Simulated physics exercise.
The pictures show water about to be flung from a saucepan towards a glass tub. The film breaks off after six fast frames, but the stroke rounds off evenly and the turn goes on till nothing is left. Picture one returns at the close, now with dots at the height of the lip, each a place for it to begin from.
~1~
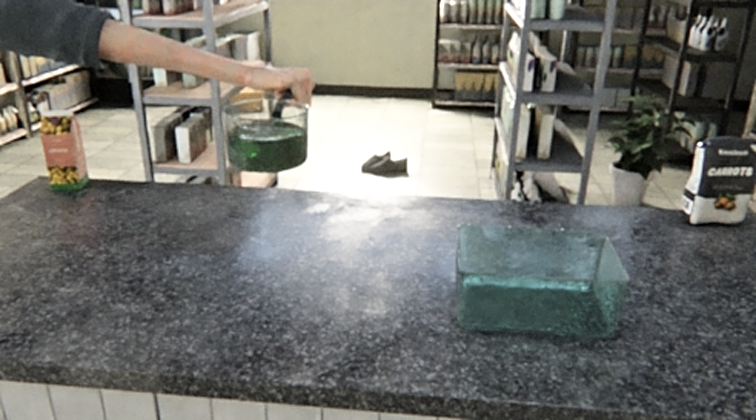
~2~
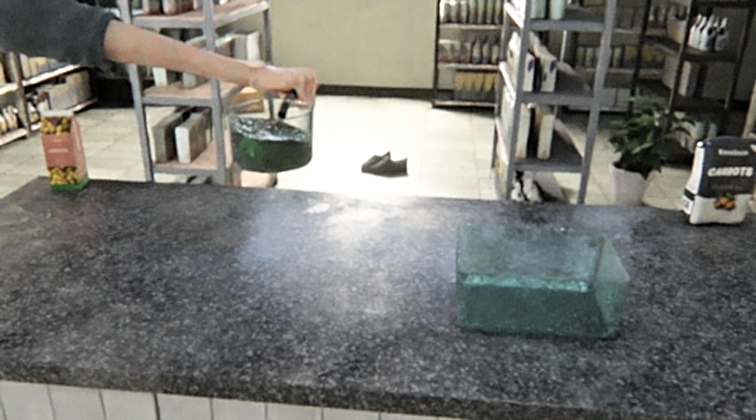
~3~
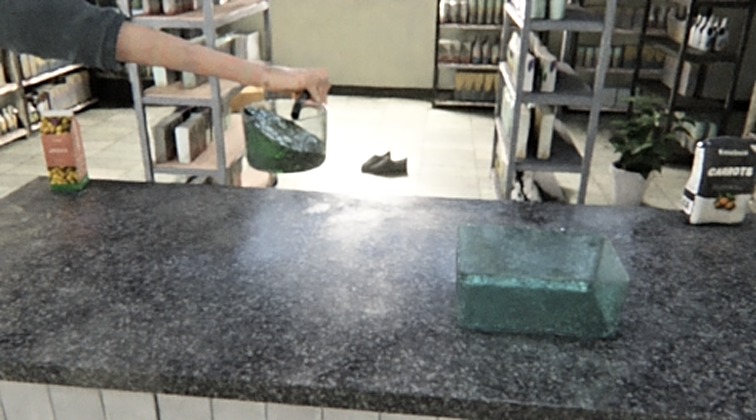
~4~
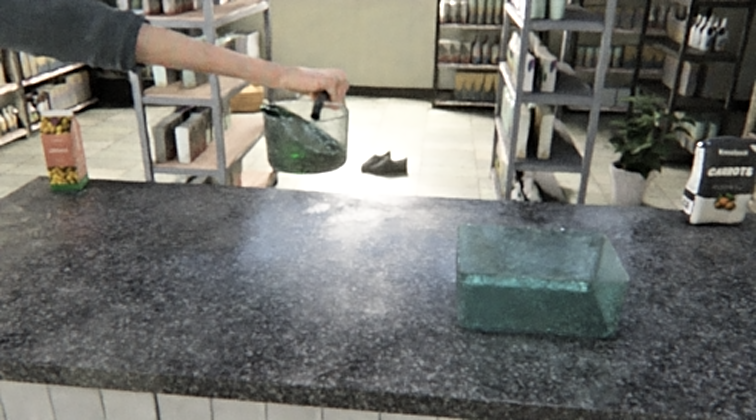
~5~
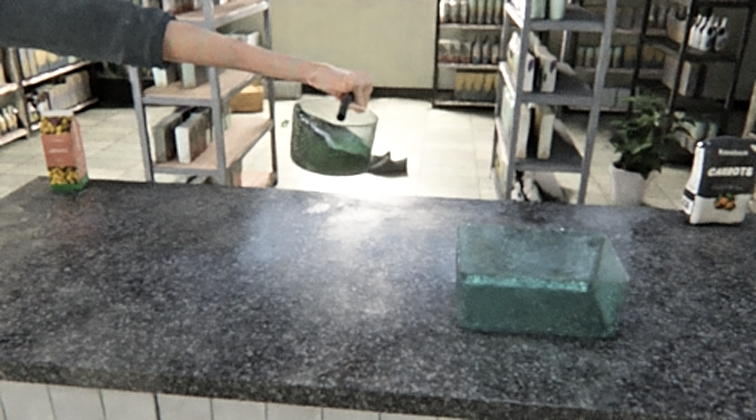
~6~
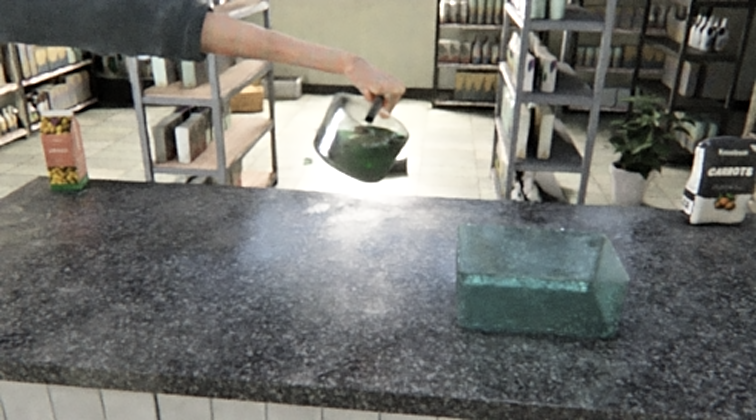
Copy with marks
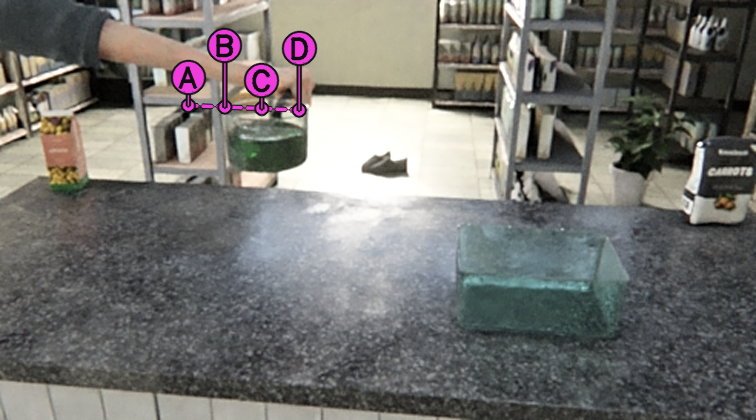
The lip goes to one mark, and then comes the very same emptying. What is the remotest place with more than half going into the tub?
C will do.
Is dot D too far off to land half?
No.
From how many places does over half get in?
Two of the four.
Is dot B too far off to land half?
Yes.
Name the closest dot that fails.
B.
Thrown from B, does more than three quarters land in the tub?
No, less.
In magenta, A at (188, 105); B at (224, 107); C at (261, 108); D at (299, 110).
If A is chosen, about 0 % lands in the tub, 99 % falls short.
If B is chosen, about 26 % lands in the tub, 68 % falls short and 5 % goes beside or beyond.
If C is chosen, about 66 % lands in the tub, 21 % falls short and 13 % goes beside or beyond.
If D is chosen, about 72 % lands in the tub, 11 % falls short and 18 % goes beside or beyond.
